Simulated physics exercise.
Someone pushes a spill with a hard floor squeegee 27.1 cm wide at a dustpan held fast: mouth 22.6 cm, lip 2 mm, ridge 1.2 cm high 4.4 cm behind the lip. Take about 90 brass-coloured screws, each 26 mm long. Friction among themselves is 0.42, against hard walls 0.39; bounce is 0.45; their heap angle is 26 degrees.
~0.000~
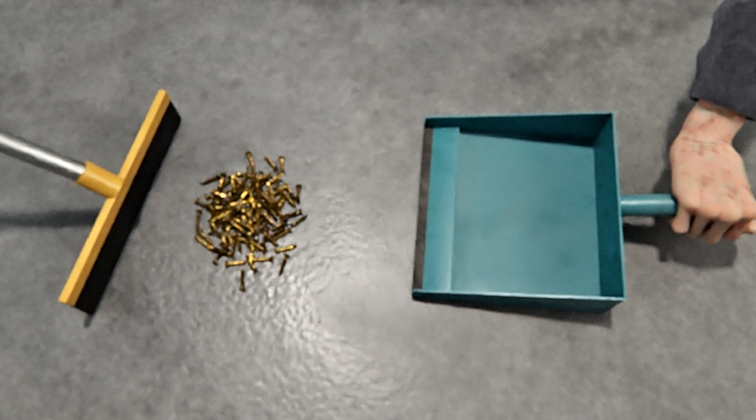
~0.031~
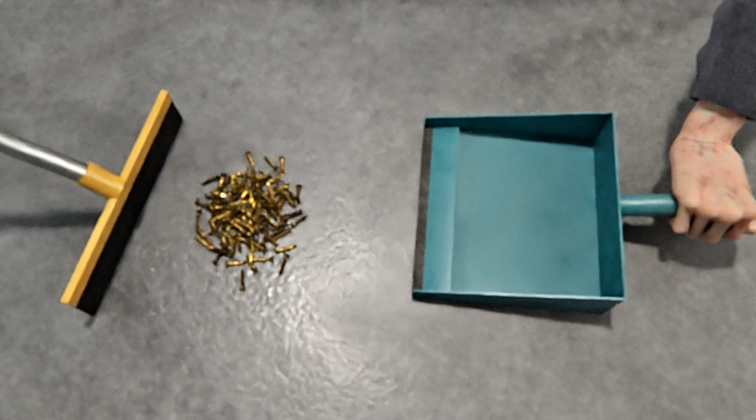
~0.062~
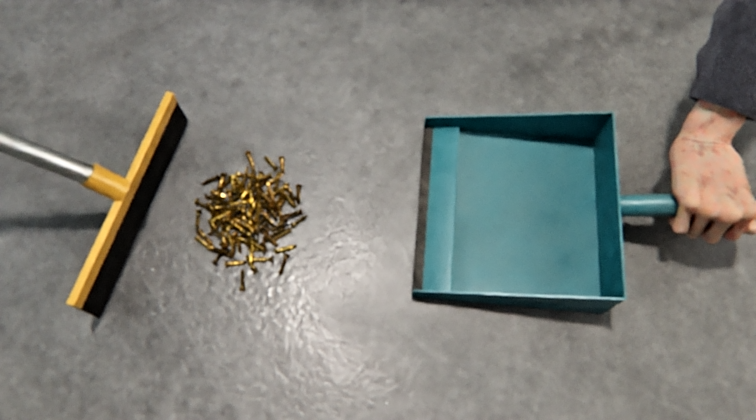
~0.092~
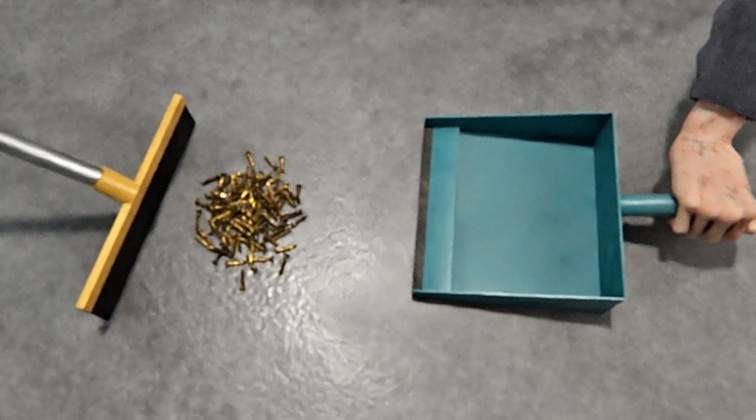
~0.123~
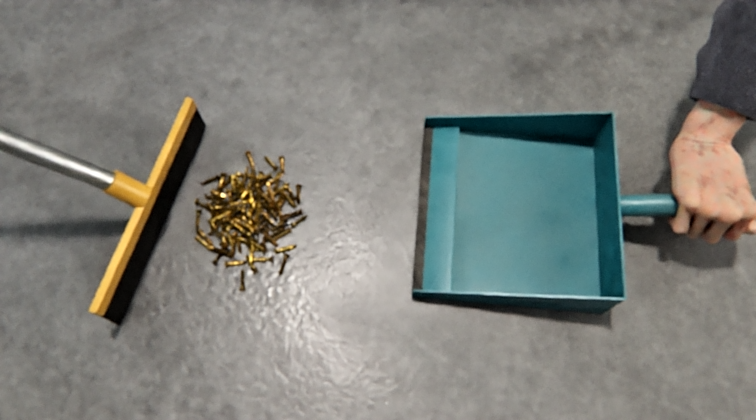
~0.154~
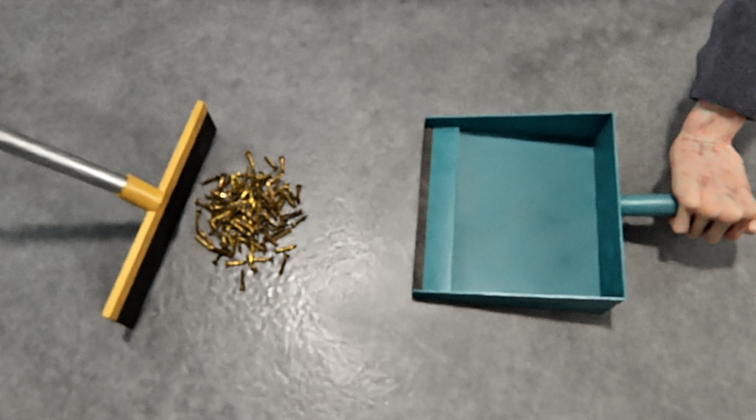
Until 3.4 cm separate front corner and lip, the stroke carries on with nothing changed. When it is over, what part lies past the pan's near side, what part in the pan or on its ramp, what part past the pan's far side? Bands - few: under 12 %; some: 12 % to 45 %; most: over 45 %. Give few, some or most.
Near side: Some, pan: Few, far side: Few.
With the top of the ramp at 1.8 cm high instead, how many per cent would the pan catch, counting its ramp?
It would be roughly 5 percent.
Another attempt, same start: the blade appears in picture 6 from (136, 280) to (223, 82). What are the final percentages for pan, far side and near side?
Pan 0 % / far 0 % / near 0 %.
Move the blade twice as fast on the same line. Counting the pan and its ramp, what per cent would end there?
Share: About 35 %.
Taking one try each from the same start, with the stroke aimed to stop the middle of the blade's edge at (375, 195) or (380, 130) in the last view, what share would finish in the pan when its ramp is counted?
Some 5 in a hundred and 0 in a hundred.
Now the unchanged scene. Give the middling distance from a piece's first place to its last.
Somewhere around 20 centimetres.
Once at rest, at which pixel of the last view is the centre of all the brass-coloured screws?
In the last view, approximately (398, 258).
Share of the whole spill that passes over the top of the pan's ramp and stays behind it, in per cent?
Near 0 per cent, I'd say.
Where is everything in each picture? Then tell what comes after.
The first frame shows blade from (69, 301) to (165, 98), moved 0.0 cm, 0 of the pieces shifted so far; middle of the pieces at (250, 216); pan at (524, 216).
The second frame shows blade from (71, 302) to (167, 98), moved 0.2 cm, 0 of the pieces shifted so far; middle of the pieces at (250, 216).
The third frame shows blade from (77, 304) to (172, 100), moved 0.9 cm, 0 of the pieces shifted so far; middle of the pieces at (250, 216).
The fourth frame shows blade from (86, 307) to (180, 102), moved 2.1 cm, 0 of the pieces shifted so far; middle of the pieces at (250, 216).
The fifth frame shows blade from (99, 311) to (191, 106), moved 3.6 cm, 0 of the pieces shifted so far; middle of the pieces at (250, 216).
The sixth frame shows blade from (111, 316) to (202, 109), moved 5.1 cm, 0 of the pieces shifted so far; middle of the pieces at (250, 216); pan at (524, 216). Its pace works out near 0.49 m/s, heading 13 degrees towards the viewer's side.
Then, at 0.40 s, middle of the blade 18 cm from the lip; 0 % over the lip, far side 0 %, near side 5 %.
Then, at 0.57 s, middle of the blade 10 cm from the lip; 0 % over the lip, far side 0 %, near side 20 %.
Then, at 0.85 s, middle of the blade 6 cm from the lip; 5 % over the lip, far side 0 %, near side 25 %.
By 1.6 s all is still; near side 25 %, pan 5 %, far side 0 %, in front of the lip or behind the blade 70 %.
